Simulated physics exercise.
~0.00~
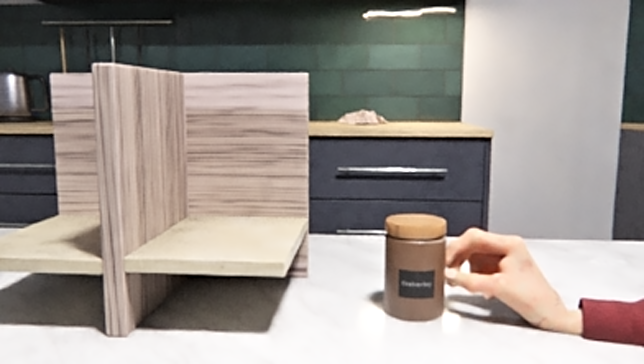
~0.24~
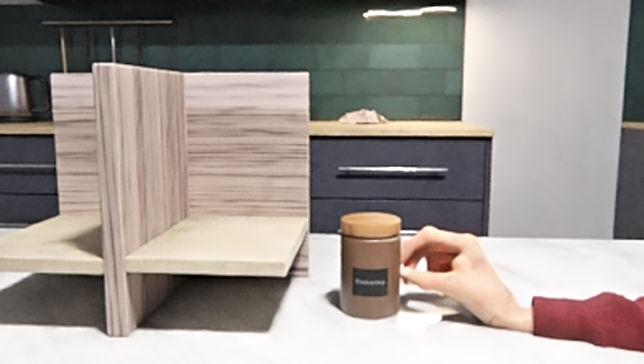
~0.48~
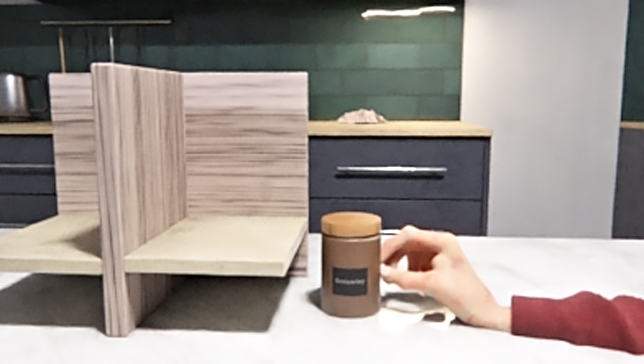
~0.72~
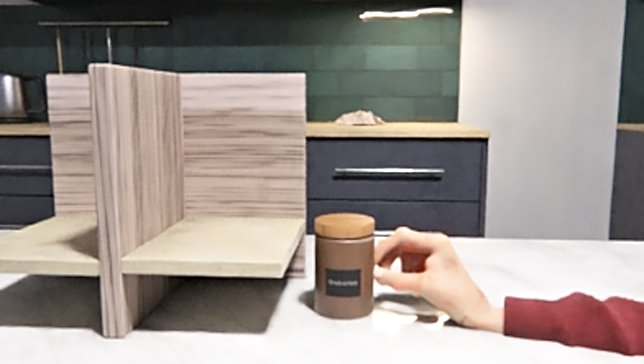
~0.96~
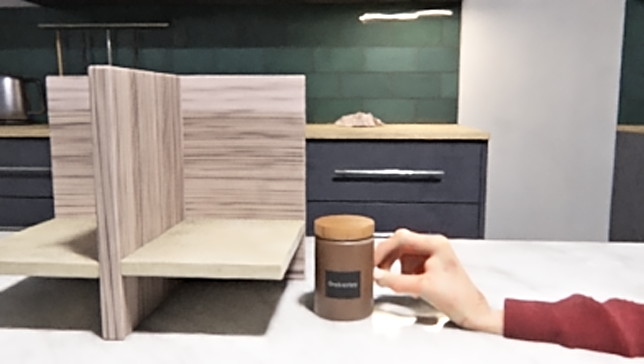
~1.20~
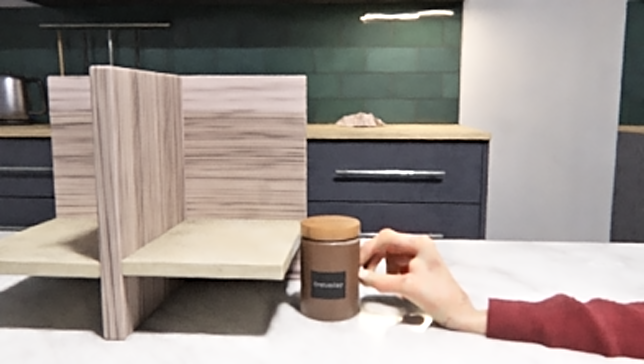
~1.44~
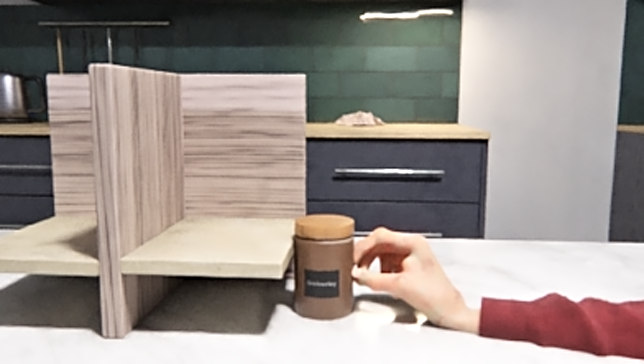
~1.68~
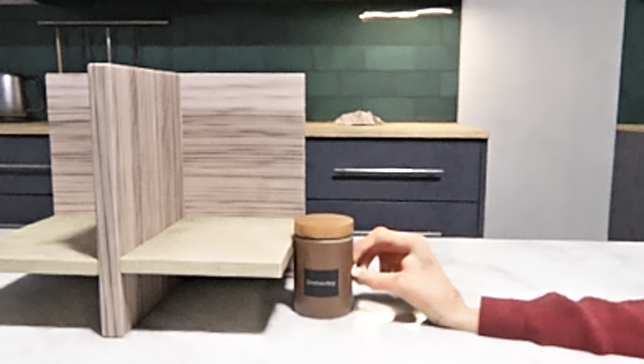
A brown jar is slid left by a hand and stops at the shelf's edge.
